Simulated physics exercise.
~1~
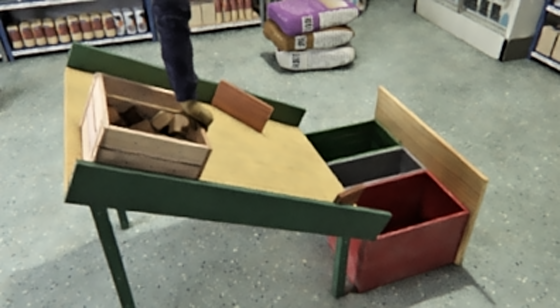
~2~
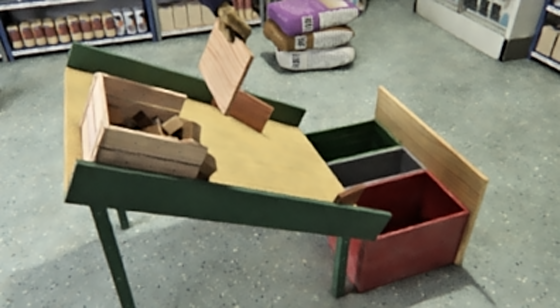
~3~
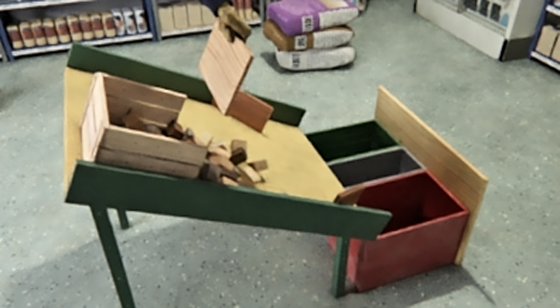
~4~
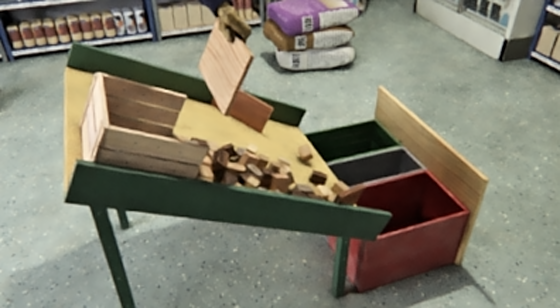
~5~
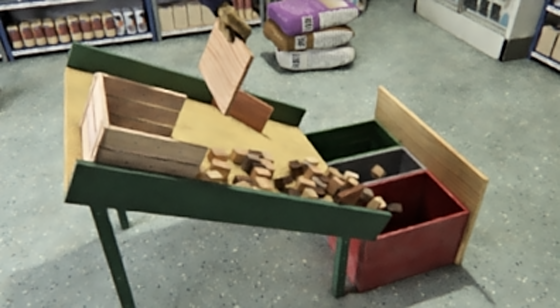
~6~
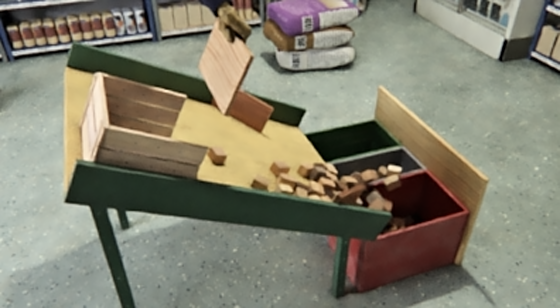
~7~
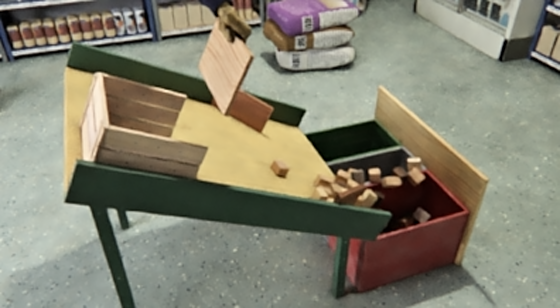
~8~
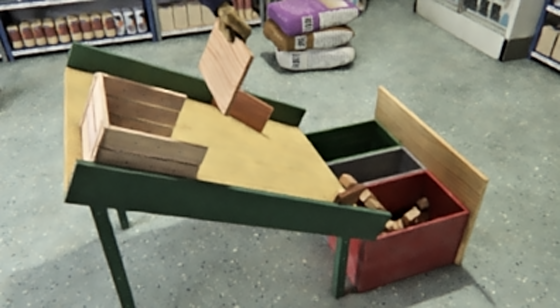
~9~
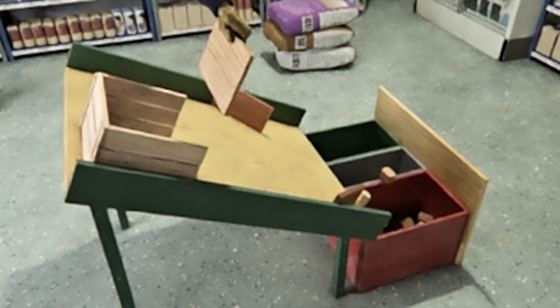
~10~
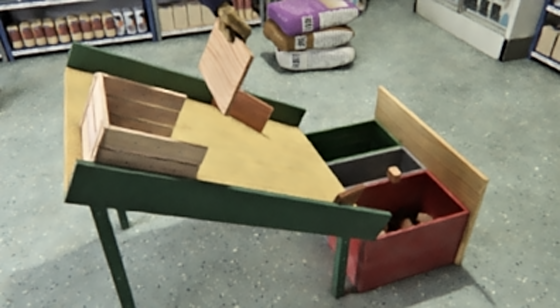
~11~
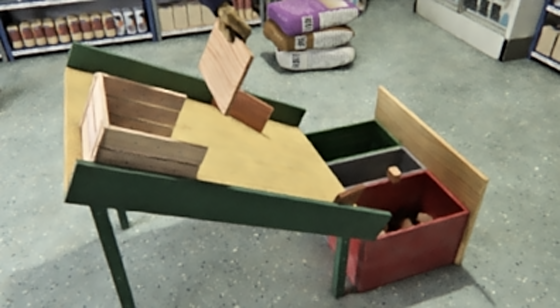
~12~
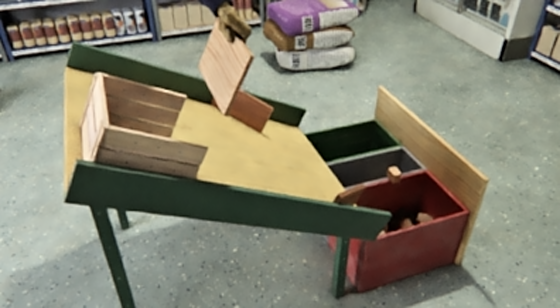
In this clip, a dark-sleeved arm withdraws as a wooden gate lifts from a pen on a sloping table, and loose wooden blocks tumble down to the right, mostly dropping into the red bin nearest the viewer, leaving the slope empty and one block perched near the bin's back edge.
